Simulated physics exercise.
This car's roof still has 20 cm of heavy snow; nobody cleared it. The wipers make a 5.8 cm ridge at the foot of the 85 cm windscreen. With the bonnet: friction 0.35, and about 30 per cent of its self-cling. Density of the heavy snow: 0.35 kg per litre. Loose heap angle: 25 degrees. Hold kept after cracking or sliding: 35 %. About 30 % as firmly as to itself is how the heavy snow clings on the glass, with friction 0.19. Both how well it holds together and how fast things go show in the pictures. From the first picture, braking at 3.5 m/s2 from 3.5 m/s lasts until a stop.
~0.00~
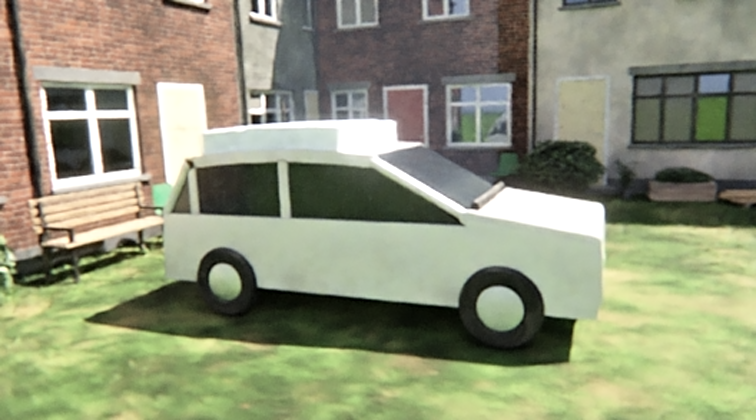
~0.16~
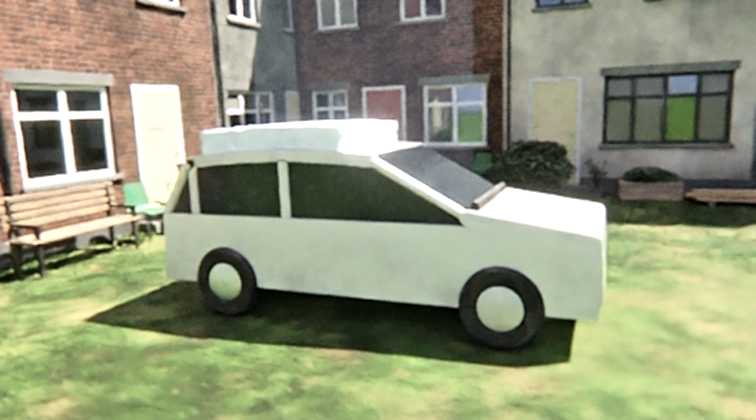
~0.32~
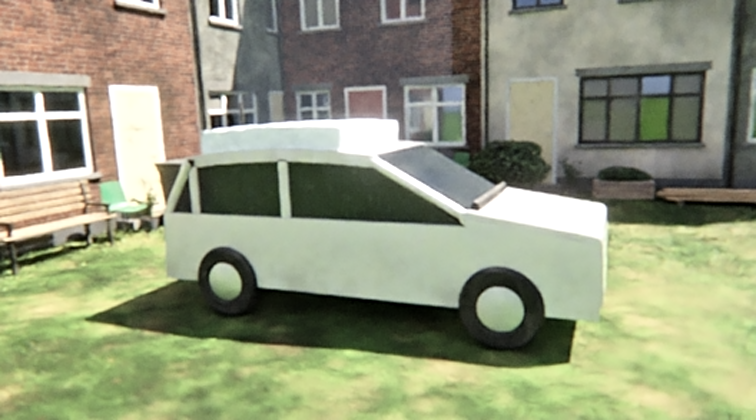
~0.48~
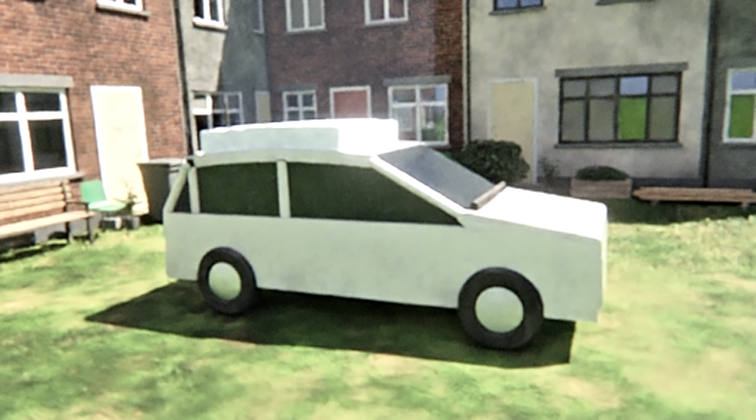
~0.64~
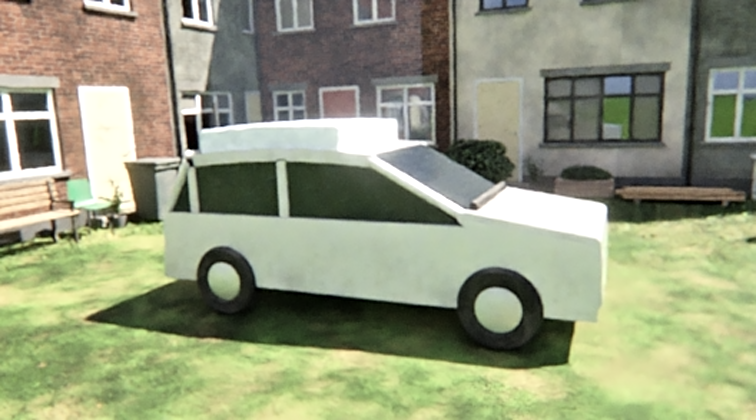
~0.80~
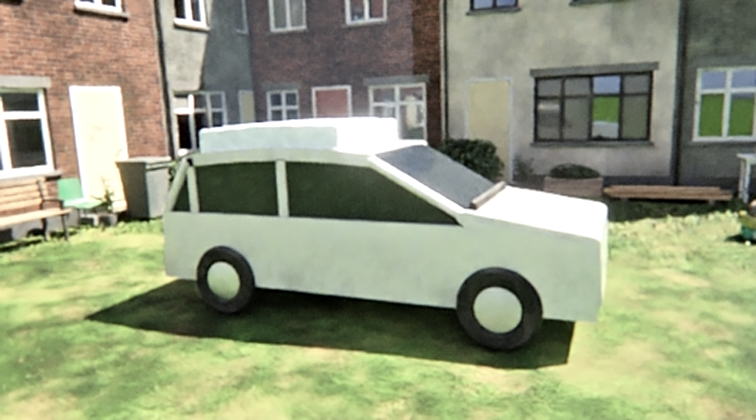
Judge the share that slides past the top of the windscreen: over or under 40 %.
My bet is it finishes shy of 40 %.
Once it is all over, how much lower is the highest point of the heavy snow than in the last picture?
The gap comes to about 0 centimetres.
After 1.17 s, all of the snow is on the roof, none on the glass, none on the bonnet and none has gone off the nose.
After 1.62 s, all of the snow is on the roof, none on the glass, none on the bonnet and none has gone off the nose.
After 2.06 s, all of the snow is on the roof, none on the glass, none on the bonnet and none has gone off the nose.
After 2.50 s, all of the snow is on the roof, none on the glass, none on the bonnet and none has gone off the nose.
After 2.60 s, all of the snow is on the roof, none on the glass, none on the bonnet and none has gone off the nose.
